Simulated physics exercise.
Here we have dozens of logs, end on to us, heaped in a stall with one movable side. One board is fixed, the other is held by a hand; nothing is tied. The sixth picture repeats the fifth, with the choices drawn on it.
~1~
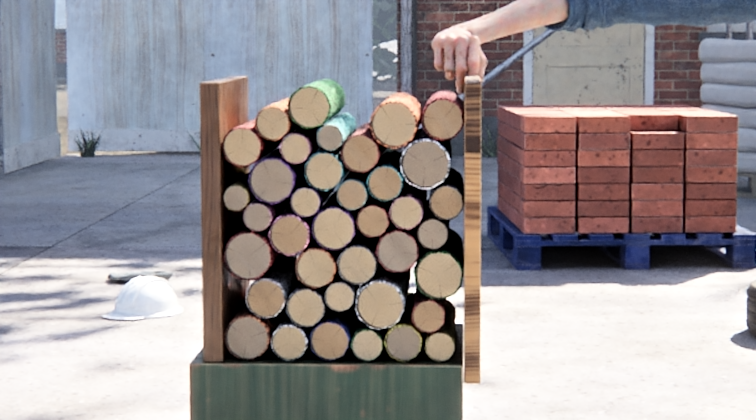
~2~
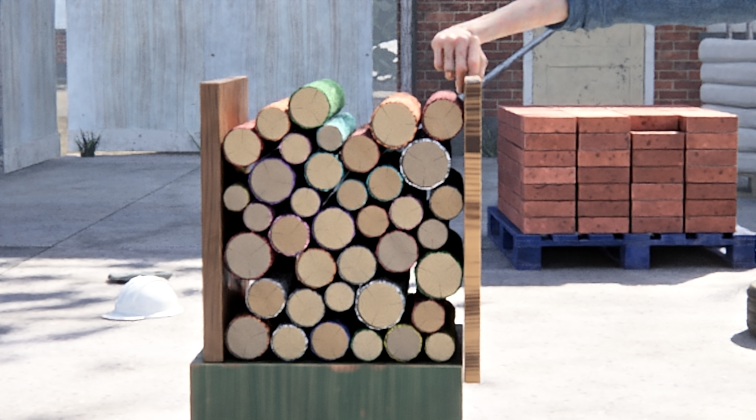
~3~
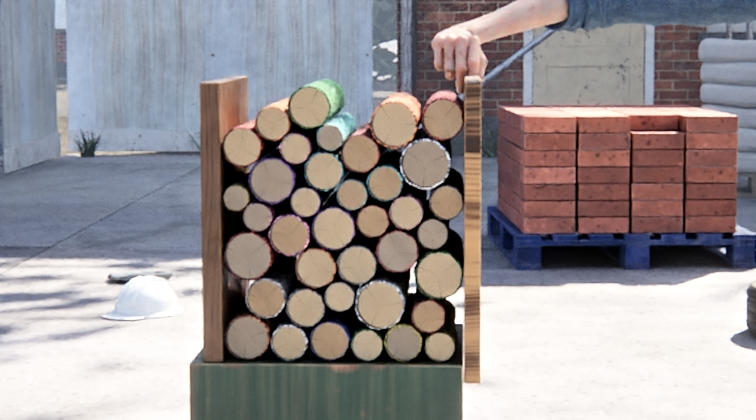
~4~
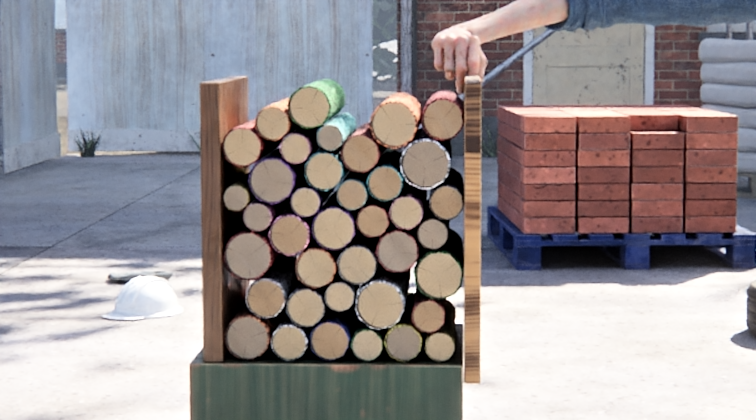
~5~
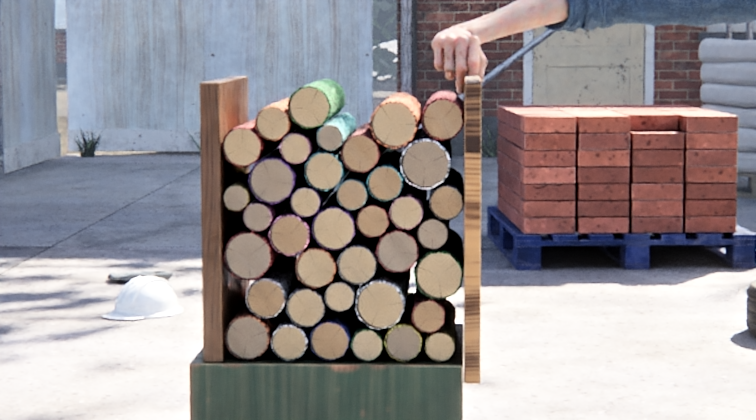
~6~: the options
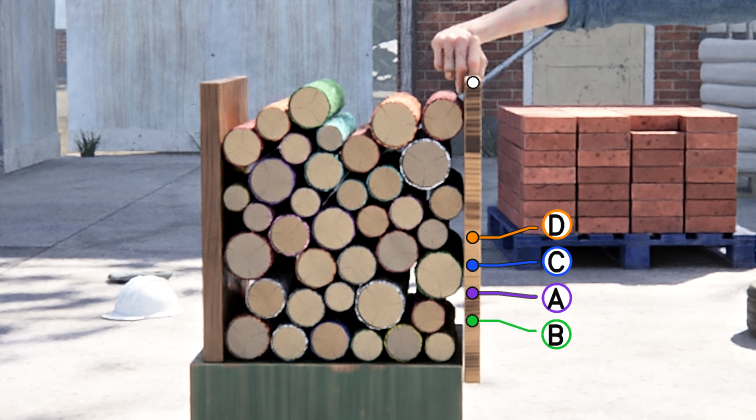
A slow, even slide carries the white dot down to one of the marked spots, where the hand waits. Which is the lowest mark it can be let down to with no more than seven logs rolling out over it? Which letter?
Mark D is as low as it can go.
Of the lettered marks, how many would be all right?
One of them.
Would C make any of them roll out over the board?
At C: Yes.
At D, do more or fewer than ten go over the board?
At D, fewer than ten.
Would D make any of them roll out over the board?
Yes.
On the marked copy, A at (472, 293); B at (472, 321); C at (472, 266); D at (472, 238); the white dot at (473, 83).
Taking D. A third of the way, top of the board (465, 150).
Two thirds of the way, top of the board (464, 228).
When it is over, top of the board (464, 237), about four out over the board.
As for the rest, A more than seven out over the board; B more than seven out over the board; C more than seven out over the board.
